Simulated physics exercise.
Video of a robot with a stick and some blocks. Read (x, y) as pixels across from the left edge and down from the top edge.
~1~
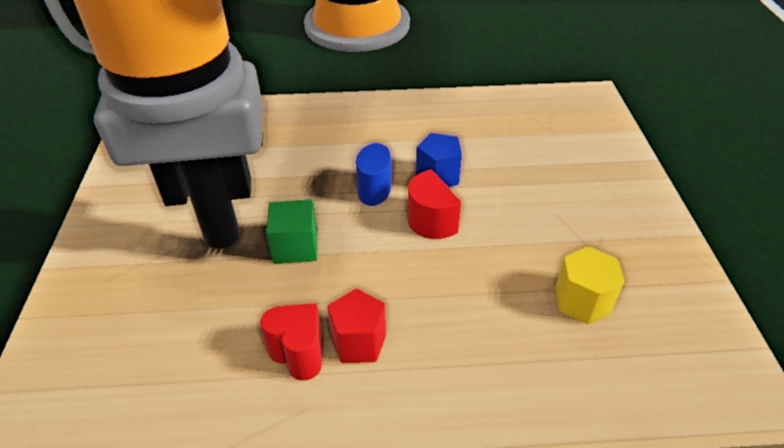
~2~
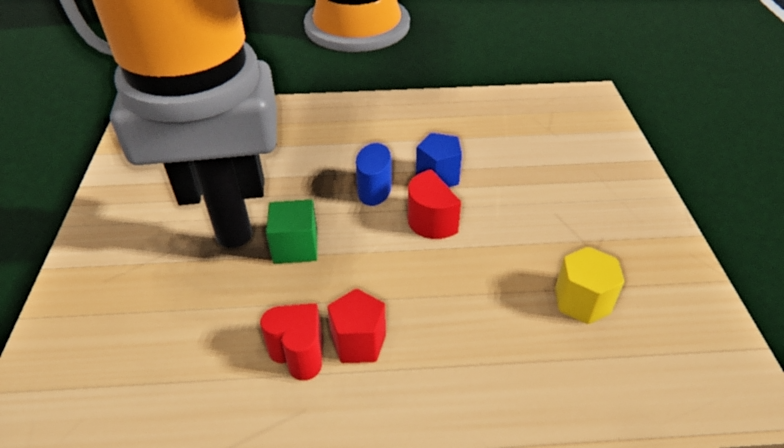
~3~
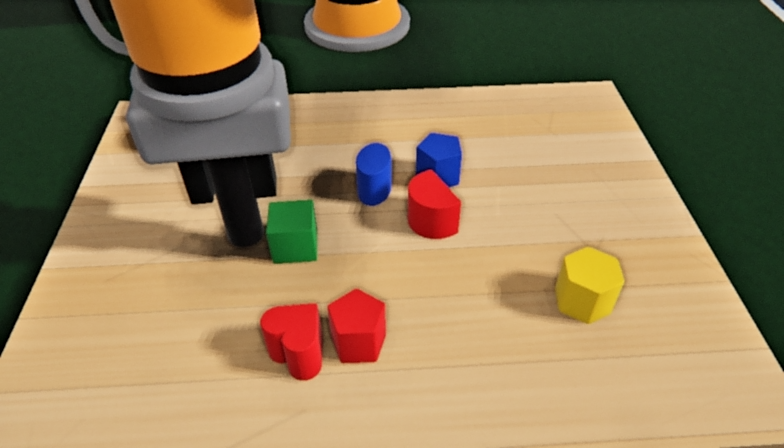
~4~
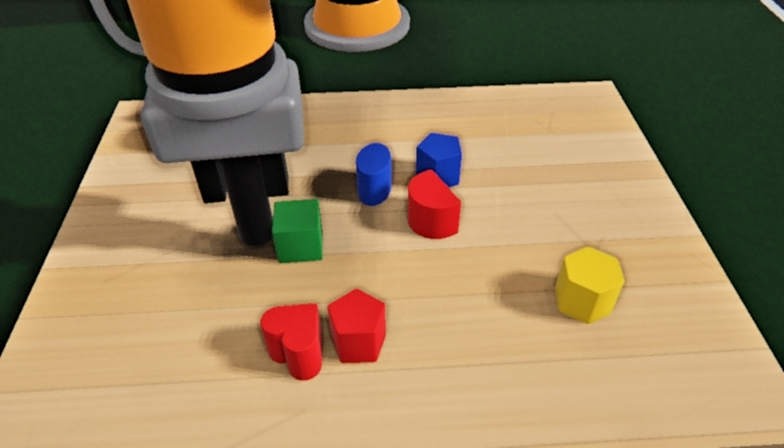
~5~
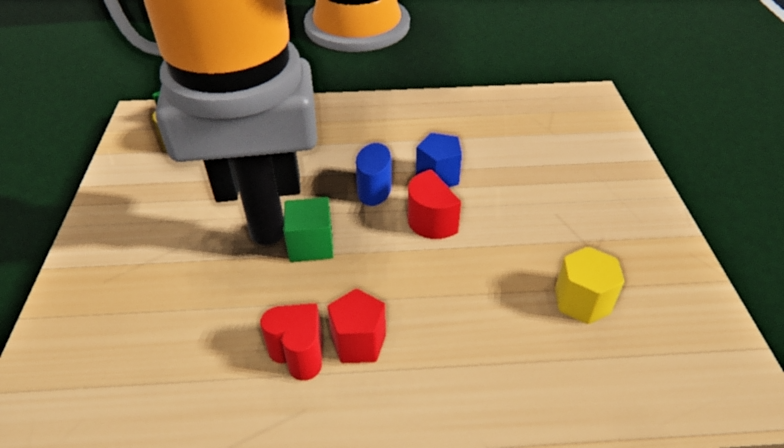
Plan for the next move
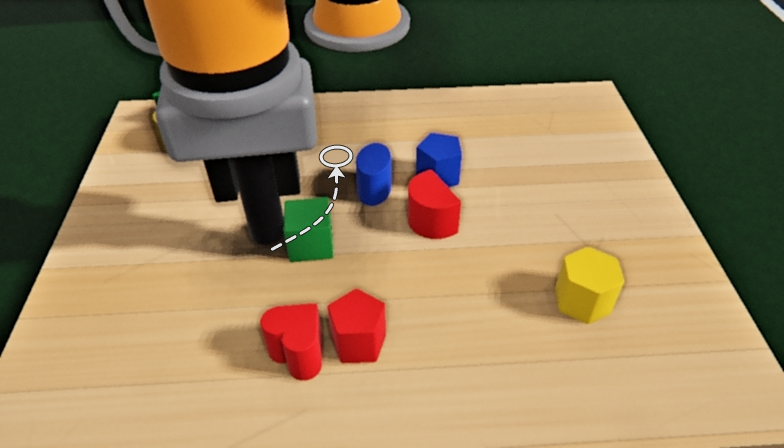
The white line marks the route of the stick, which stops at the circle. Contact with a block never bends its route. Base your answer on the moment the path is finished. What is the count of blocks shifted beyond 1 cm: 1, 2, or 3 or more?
Answer: One block.
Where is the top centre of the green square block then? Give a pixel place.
So, by the moment the path ends, you'll find the top centre of the green square block at (348, 203).
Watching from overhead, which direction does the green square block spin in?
Looking down, it rotates clockwise.
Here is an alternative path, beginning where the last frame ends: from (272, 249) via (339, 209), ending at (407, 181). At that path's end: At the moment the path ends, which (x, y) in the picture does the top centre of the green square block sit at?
Roughly at (351, 203).
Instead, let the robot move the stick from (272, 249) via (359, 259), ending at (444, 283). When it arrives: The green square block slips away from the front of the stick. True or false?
This is true.
Path on the board, from (272, 249) through (317, 222) and (336, 188) to (336, 156).
What follows on the original path. One third of the way, stick at (315, 205); green square block at (347, 203), turned 40° clockwise.
Two thirds of the way, stick at (335, 171); green square block at (348, 203), turned 40° clockwise.
At the end, stick at (335, 140); green square block at (348, 203), turned 40° clockwise; blue elliptical block in place.
